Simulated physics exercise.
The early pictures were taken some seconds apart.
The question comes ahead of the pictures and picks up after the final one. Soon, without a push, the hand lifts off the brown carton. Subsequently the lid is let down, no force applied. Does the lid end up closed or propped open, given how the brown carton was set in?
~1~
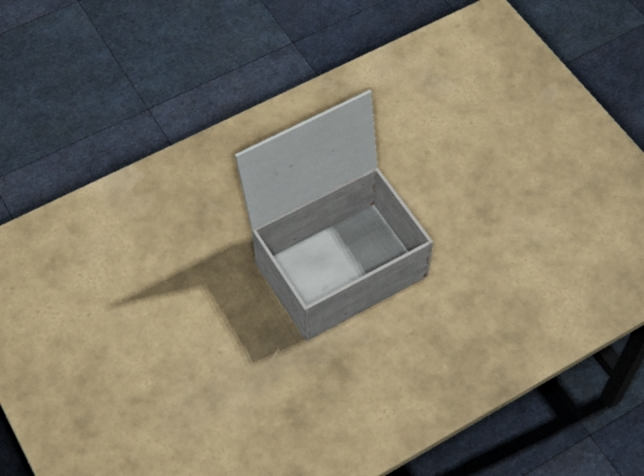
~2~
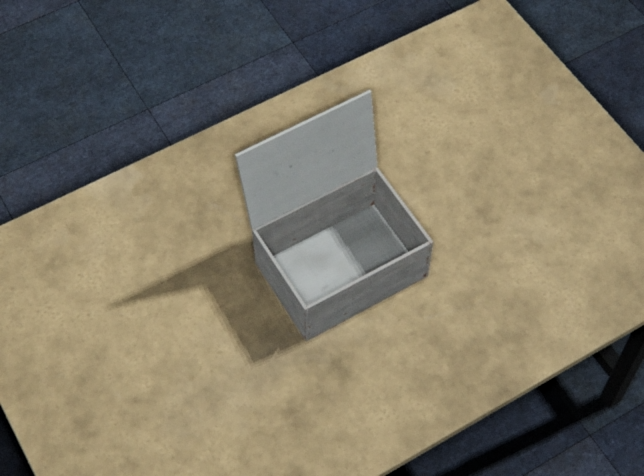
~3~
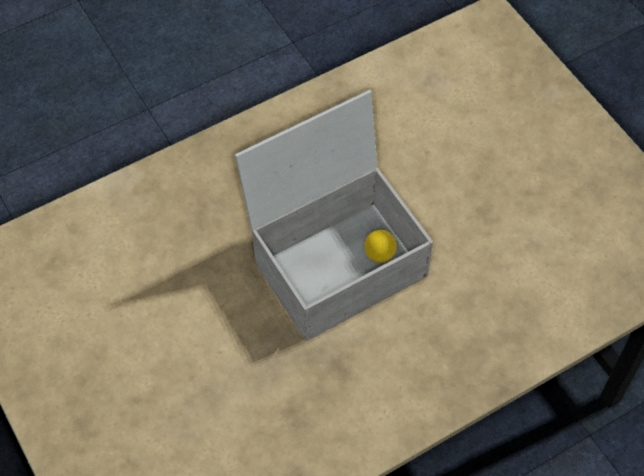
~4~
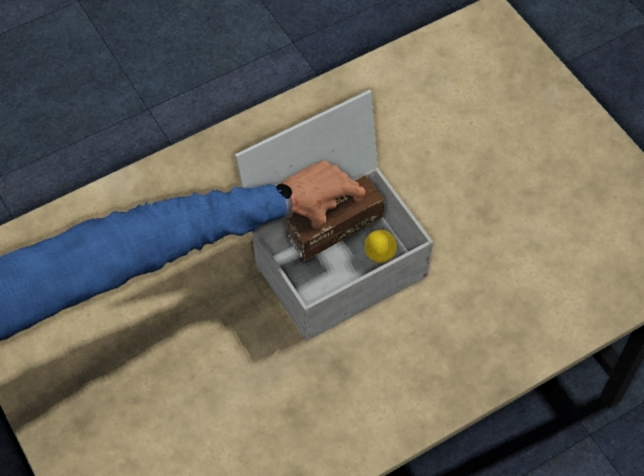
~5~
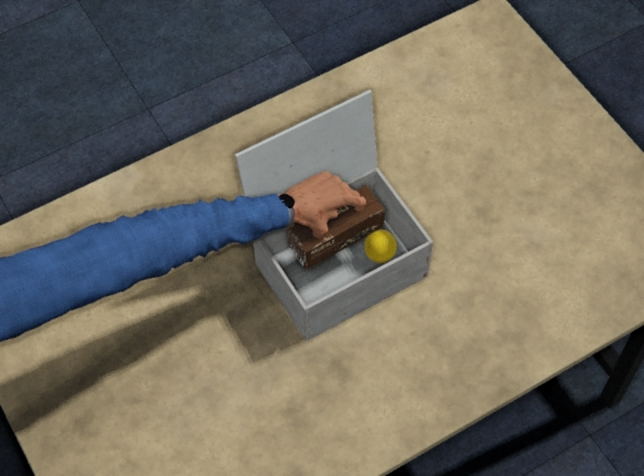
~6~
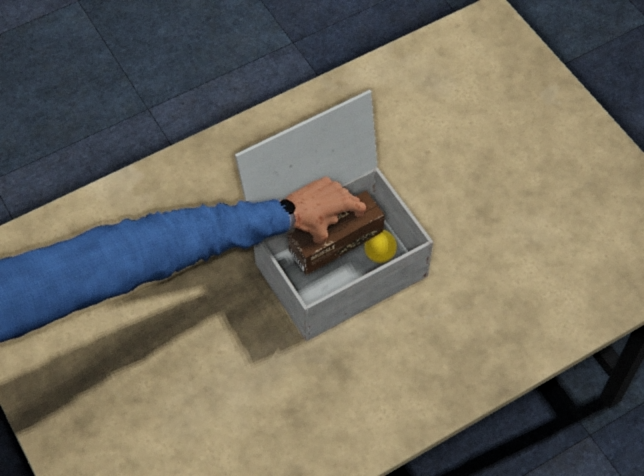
The lid ends up closed.
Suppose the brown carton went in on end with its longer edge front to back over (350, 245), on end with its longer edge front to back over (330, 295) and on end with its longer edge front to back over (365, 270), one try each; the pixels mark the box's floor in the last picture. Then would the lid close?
Try 1: Lid stays raised; try 2: Lid stays raised; try 3: Lid goes down.
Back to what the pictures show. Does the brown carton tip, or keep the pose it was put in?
In the end, it winds up askew.
Then, 0.40 s after the last picture, brown carton on its side near (336, 234).
Then, 1.40 s after the last picture, lid 72° above the rim; brown carton on its side near (336, 234); yellow lemon rolled about its own width.
Then, 1.70 s after the last picture, lid 48° above the rim; brown carton on its side near (336, 234); yellow lemon rolled about its own width.
Then, 2.00 s after the last picture, lid 15° above the rim; brown carton on its side near (336, 234); yellow lemon rolled about its own width.
At rest, lid shut; tipped over in the box, brown carton; moved from the start, yellow lemon. Seen from the same camera at the end, brown carton near (336, 234).
